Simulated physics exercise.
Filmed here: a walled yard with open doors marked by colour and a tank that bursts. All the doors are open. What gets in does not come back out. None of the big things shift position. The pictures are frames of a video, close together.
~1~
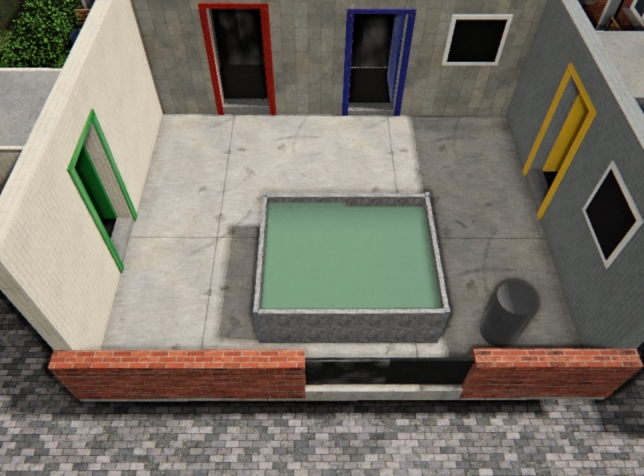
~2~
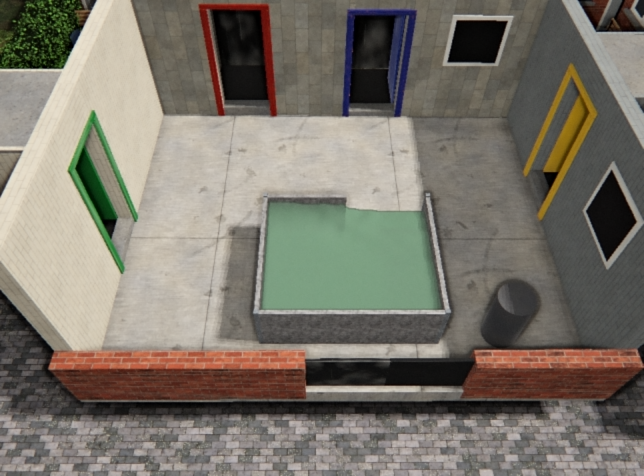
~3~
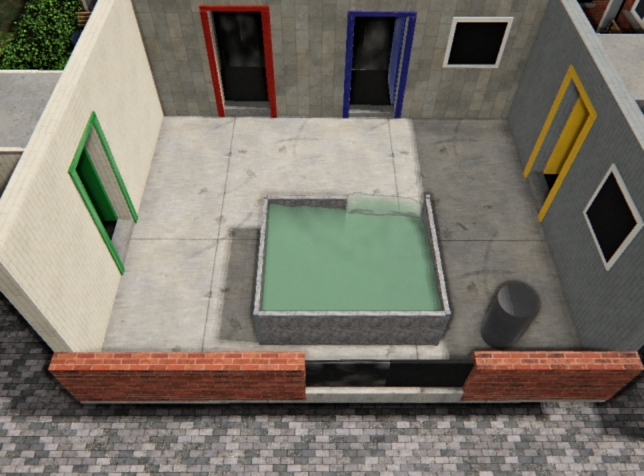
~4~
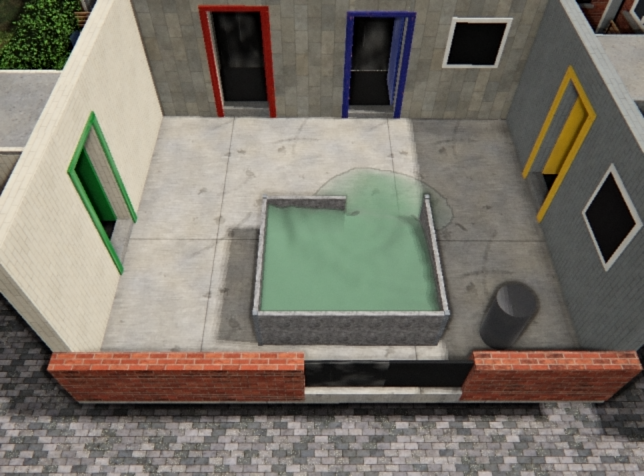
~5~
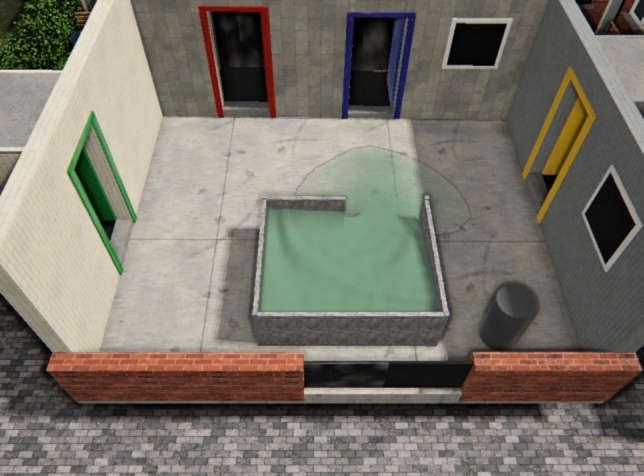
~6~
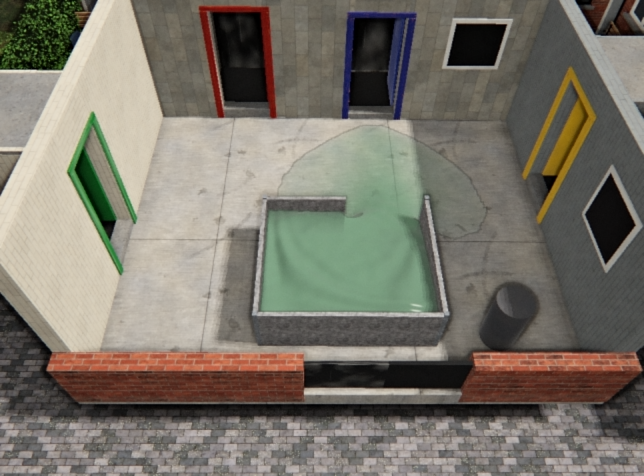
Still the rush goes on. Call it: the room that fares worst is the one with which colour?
It is the blue one.
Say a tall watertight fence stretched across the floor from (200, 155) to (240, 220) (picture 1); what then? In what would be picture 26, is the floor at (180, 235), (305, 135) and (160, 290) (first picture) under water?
Taking them as you listed them, they'd be spared by the flood, drenched and spared by the flood.
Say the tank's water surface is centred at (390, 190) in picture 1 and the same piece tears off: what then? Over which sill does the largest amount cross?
The blue one.
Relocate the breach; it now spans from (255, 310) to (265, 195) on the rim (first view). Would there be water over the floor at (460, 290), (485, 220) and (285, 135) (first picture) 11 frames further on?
Going through them in turn, I'd say spared, spared and spared.
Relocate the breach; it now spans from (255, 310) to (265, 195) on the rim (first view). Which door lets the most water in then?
Most of it gets in at the green one.
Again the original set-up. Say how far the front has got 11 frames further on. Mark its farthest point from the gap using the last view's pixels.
Somewhere about (172, 120).
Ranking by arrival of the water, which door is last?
I'd point to the green door.
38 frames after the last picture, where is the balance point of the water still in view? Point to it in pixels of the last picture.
The centre of mass sits at about (364, 222).
A moment on, water covers 35 % of the floor; blue door some in, green door not reached, red door not reached, yellow door not reached.
Next, water covers 35 % of the floor; blue door a lot in, green door not reached, red door wet at the sill, nothing in, yellow door wet at the sill, nothing in.
Then, water covers 55 % of the floor; blue door a lot in, green door not reached, red door wet at the sill, nothing in, yellow door wet at the sill, nothing in.
Later, water covers 95 % of the floor; blue door a lot in, green door wet at the sill, nothing in, red door wet at the sill, nothing in, yellow door wet at the sill, nothing in.
In the end, water covers 100 % of the floor; blue door a lot in, green door wet at the sill, nothing in, red door wet at the sill, nothing in, yellow door wet at the sill, nothing in; the blue door has let in the most.
